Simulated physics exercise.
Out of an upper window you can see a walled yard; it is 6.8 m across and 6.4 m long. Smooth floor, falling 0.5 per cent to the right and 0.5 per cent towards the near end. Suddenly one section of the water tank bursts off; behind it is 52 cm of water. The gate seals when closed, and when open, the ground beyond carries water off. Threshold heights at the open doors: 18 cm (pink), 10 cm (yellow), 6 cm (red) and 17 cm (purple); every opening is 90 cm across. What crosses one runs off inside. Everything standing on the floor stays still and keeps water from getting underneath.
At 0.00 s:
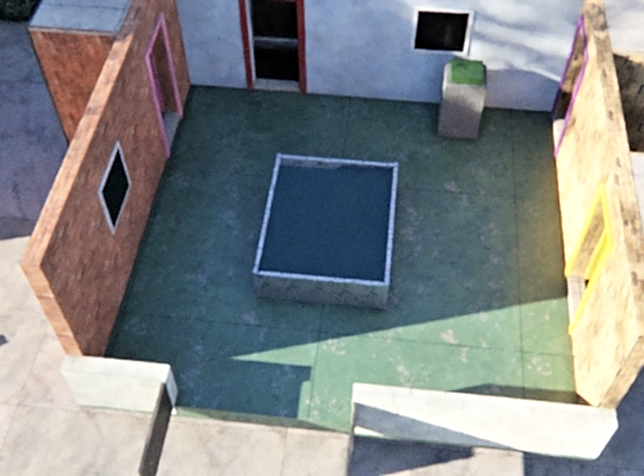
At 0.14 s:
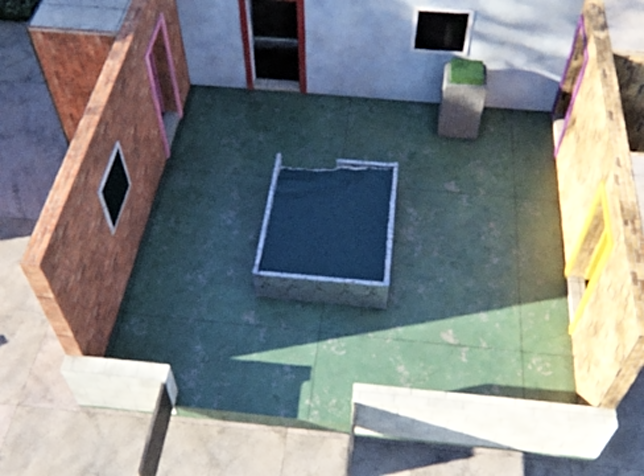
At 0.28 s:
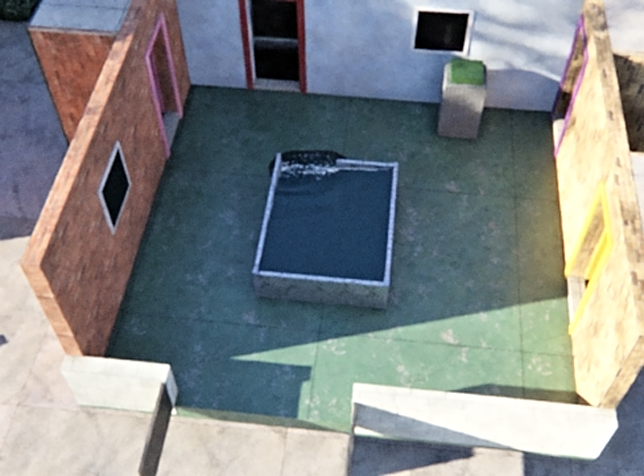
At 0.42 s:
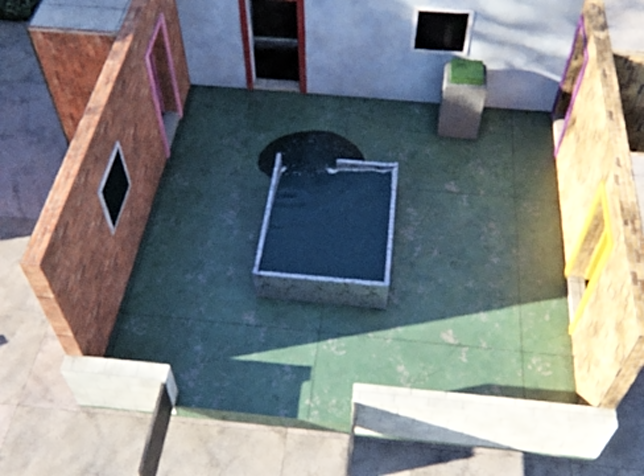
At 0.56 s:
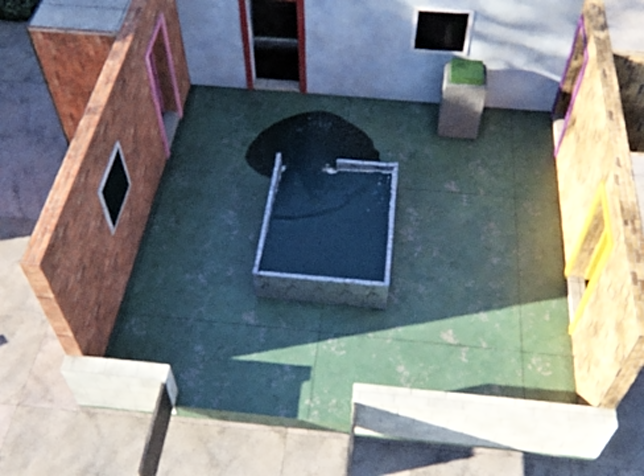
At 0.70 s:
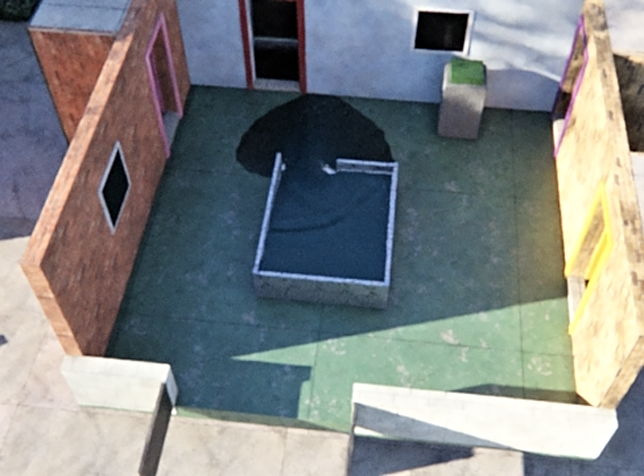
Dark water bursts through the back of a square tank and spreads across the green courtyard floor.
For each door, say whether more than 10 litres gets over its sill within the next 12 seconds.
My prediction: At the pink door the amount will not overshoot the limit. At the yellow door the amount will not overshoot the limit. At the red door the amount will overshoot the limit. At the purple door the amount will not overshoot the limit.
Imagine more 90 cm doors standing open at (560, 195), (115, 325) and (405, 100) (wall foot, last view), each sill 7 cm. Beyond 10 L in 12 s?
Per doorway, in order: Insufficient / insufficient / sufficient.
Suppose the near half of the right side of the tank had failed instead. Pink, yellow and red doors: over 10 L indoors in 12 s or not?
So pink stays lower, yellow tops it, red stays lower.
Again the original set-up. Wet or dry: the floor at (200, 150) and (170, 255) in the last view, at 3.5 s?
I'd call them drenched and then spared.
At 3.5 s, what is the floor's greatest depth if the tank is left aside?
Max depth: About 23 centimetres.
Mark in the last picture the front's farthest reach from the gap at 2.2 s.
Somewhere about (494, 110).
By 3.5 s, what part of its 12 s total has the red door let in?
Roughly 55 percent is in by then.
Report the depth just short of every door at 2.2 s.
In cm: Pink 4, yellow 0, red 21, purple 0.
After 1.4 s water covers 15 % of the floor and is deepest (28 cm) near (298, 173); pink door not reached, yellow door not reached, red door 16 cm at the sill, 15 L in, purple door not reached.
After 2.2 s water covers 20 % of the floor and is deepest (28 cm) near (191, 87); pink door 4 cm at the sill, 0 L in, yellow door not reached, red door 21 cm at the sill, 79 L in, purple door not reached.
After 3.5 s water covers 30 % of the floor and is deepest (23 cm) near (191, 87); pink door 9 cm at the sill, 0 L in, yellow door not reached, red door 17 cm at the sill, 170 L in, purple door 11 cm at the sill, 0 L in.
After 7.0 s water covers 80 % of the floor and is deepest (12 cm) near (426, 118); pink door 8 cm at the sill, 0 L in, yellow door 4 cm at the sill, 0 L in, red door 11 cm at the sill, 272 L in, purple door 7 cm at the sill, 0 L in.
After 12.0 s water covers 95 % of the floor and is deepest (8 cm) near (435, 119); pink door 5 cm at the sill, 0 L in, yellow door 4 cm at the sill, 0 L in, red door 6 cm at the sill, 299 L in, purple door 4 cm at the sill, 0 L in.
